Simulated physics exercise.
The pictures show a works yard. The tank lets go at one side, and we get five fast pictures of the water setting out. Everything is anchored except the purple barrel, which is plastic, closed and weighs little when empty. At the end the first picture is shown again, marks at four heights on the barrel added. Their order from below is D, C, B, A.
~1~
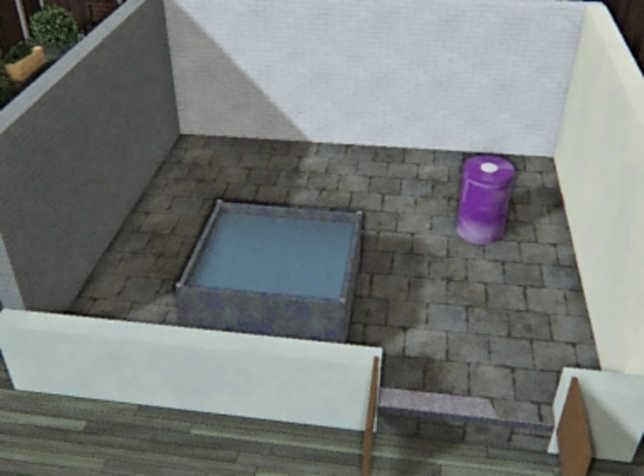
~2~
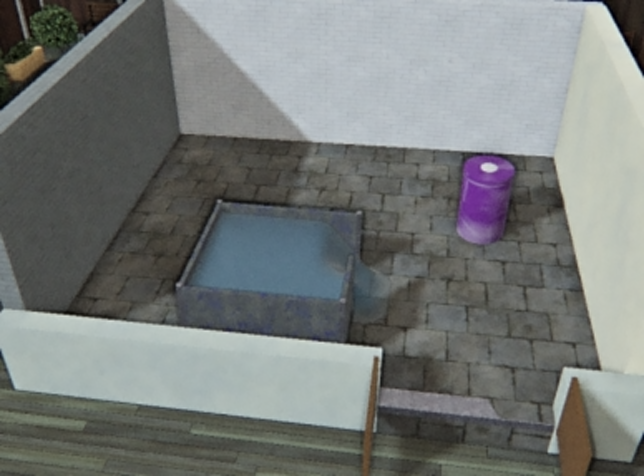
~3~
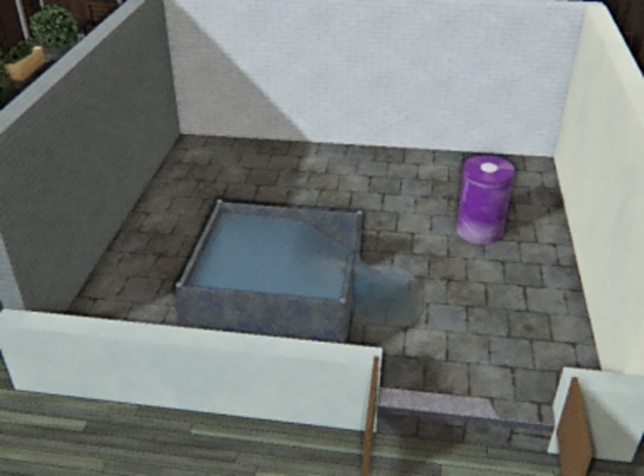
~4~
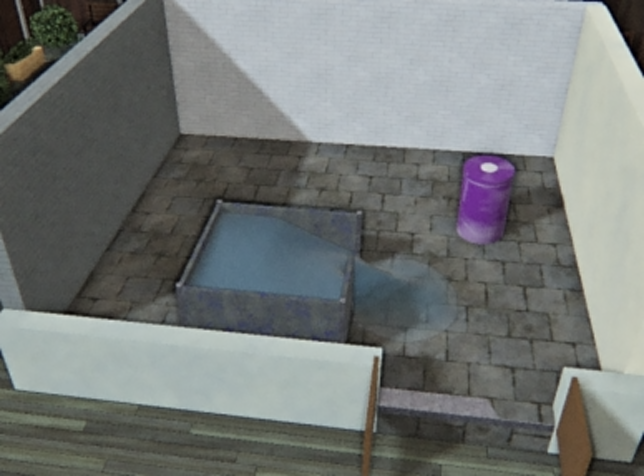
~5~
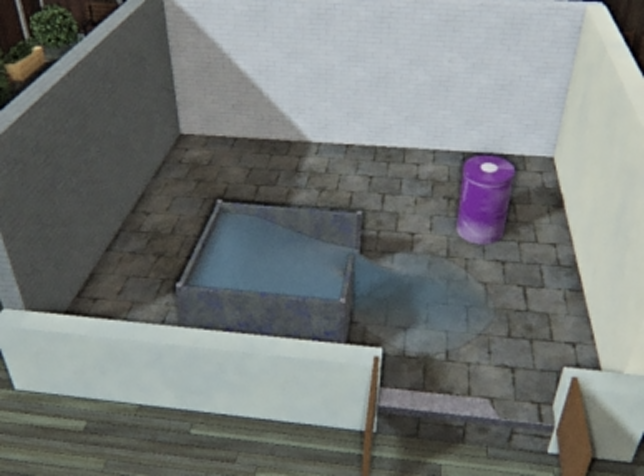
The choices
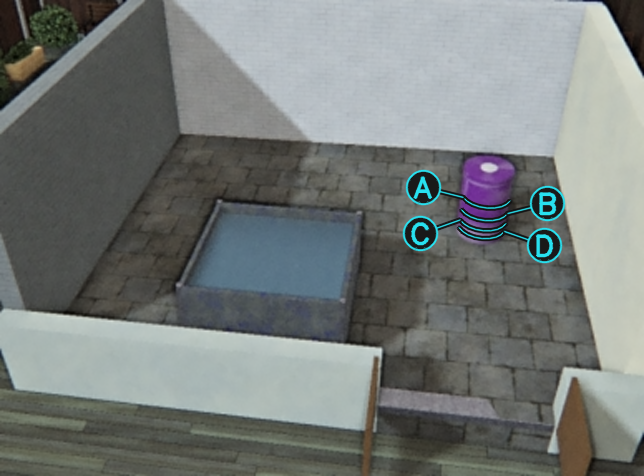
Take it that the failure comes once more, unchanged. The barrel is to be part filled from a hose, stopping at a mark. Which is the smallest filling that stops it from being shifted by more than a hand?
C will do.
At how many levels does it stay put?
Three.
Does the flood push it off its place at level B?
No.
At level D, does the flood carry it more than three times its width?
No.
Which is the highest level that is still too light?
D it is.
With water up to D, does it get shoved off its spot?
Yes, it does.
In cyan, A at (487, 208); B at (485, 220); C at (483, 230); D at (482, 238); from the bottom up D, C, B, A.
For level A, it does not move.
For level B, it does not move.
For level C, it does not move.
For level D, it is pushed about twice its own width away.
